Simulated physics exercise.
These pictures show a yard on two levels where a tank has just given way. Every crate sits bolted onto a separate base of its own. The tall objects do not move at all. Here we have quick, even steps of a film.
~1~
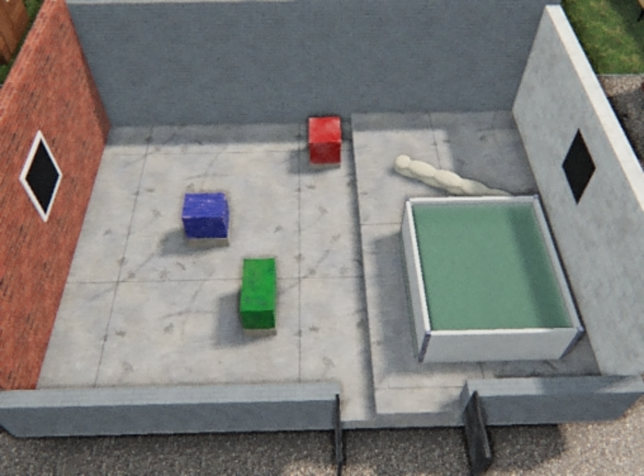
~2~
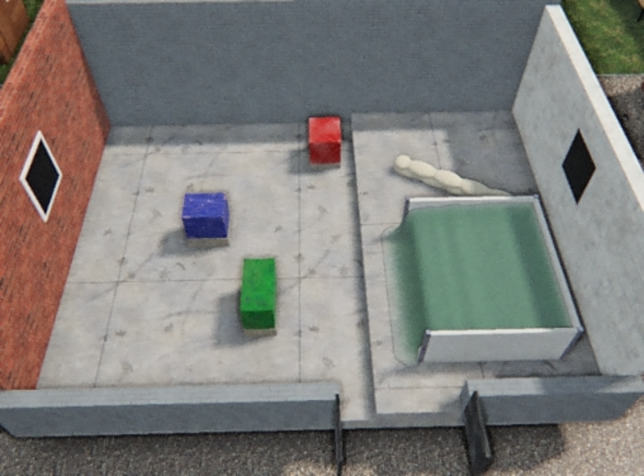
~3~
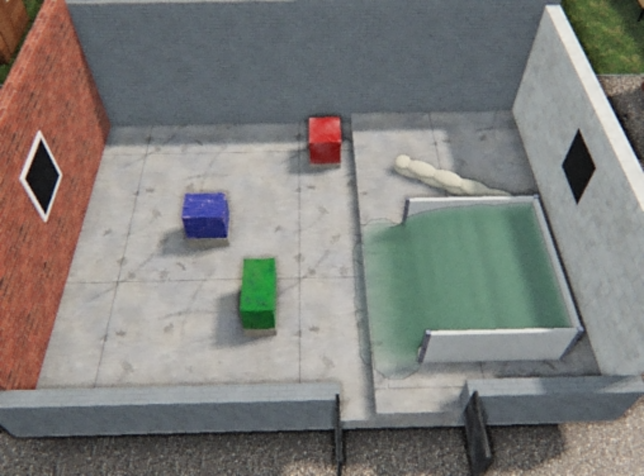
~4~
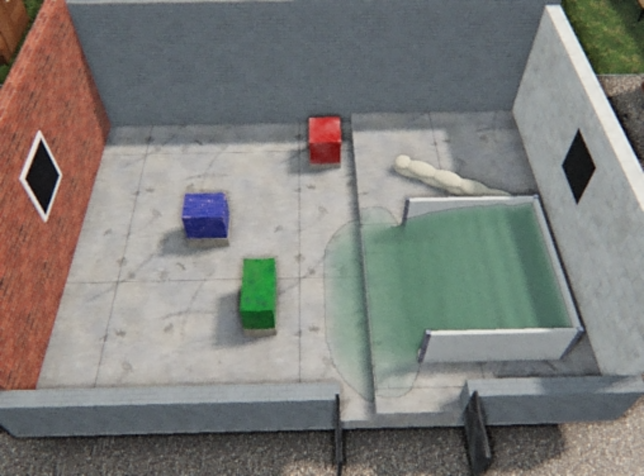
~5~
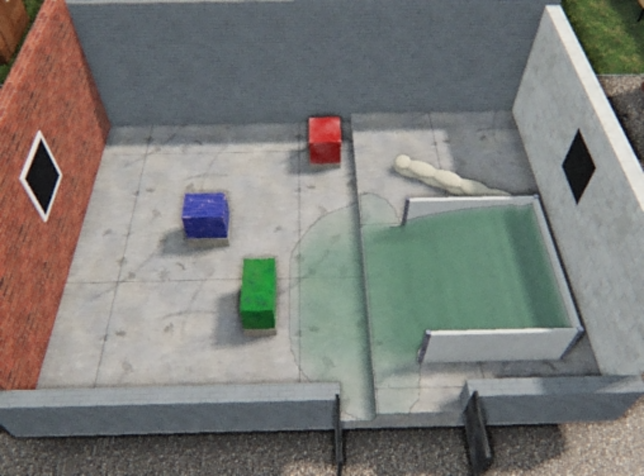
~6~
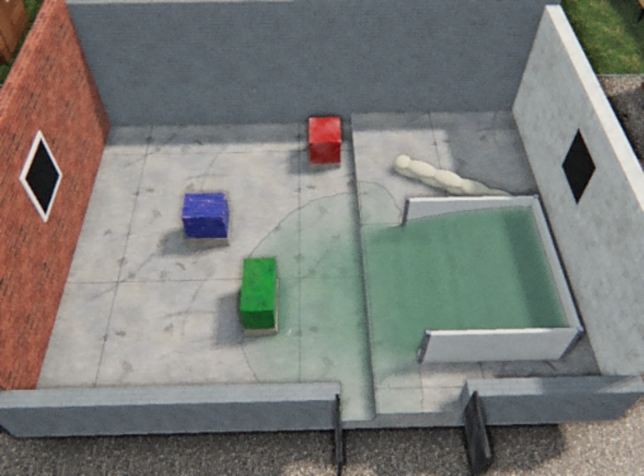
At first, a square tank of green water stands whole on the raised right side of a walled yard, near red, blue and green blocks. Then its left side opens and water pours out leftward, spreading over the step and across the lower floor to surround the unmoving green block's base.
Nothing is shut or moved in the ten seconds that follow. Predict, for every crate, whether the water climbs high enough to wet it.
In order: The green crate will be reached by the flood. The blue crate will be reached by the flood. The red crate will be reached by the flood.
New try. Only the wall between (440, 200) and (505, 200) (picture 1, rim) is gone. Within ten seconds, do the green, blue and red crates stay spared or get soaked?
Then the green crate is untouched, the blue crate is untouched and the red crate gets flooded.
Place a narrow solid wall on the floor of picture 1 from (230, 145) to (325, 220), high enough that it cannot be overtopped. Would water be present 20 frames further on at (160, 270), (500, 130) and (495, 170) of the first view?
As listed: Covered, dry, free of water.
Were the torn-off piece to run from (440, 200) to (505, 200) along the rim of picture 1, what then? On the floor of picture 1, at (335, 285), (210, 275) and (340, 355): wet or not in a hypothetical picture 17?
In turn: No water, no water, no water.
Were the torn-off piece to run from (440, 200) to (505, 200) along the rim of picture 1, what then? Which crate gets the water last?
That would be the one in green.
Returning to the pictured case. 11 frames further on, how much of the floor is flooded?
Around 50 percent.
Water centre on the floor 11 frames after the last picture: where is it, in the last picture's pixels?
Close to (321, 295).
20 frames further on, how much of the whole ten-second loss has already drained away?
Near 35 %.
A moment on, water covers 35 % of the floor; the green crate water round its plinth, the blue crate water round its plinth, the red crate water round its plinth.
Next, water covers 50 % of the floor; the green crate water round its plinth, the blue crate water round its plinth, the red crate water round its plinth.
Then, water covers 65 % of the floor; the green crate water round its plinth, the blue crate water round its plinth, the red crate water round its plinth.
Later, water covers 70 % of the floor; the green crate water round its plinth, the blue crate water round its plinth, the red crate water round its plinth.
In the end, water covers 70 % of the floor; the green crate was topped, the blue crate was topped, the red crate was topped.
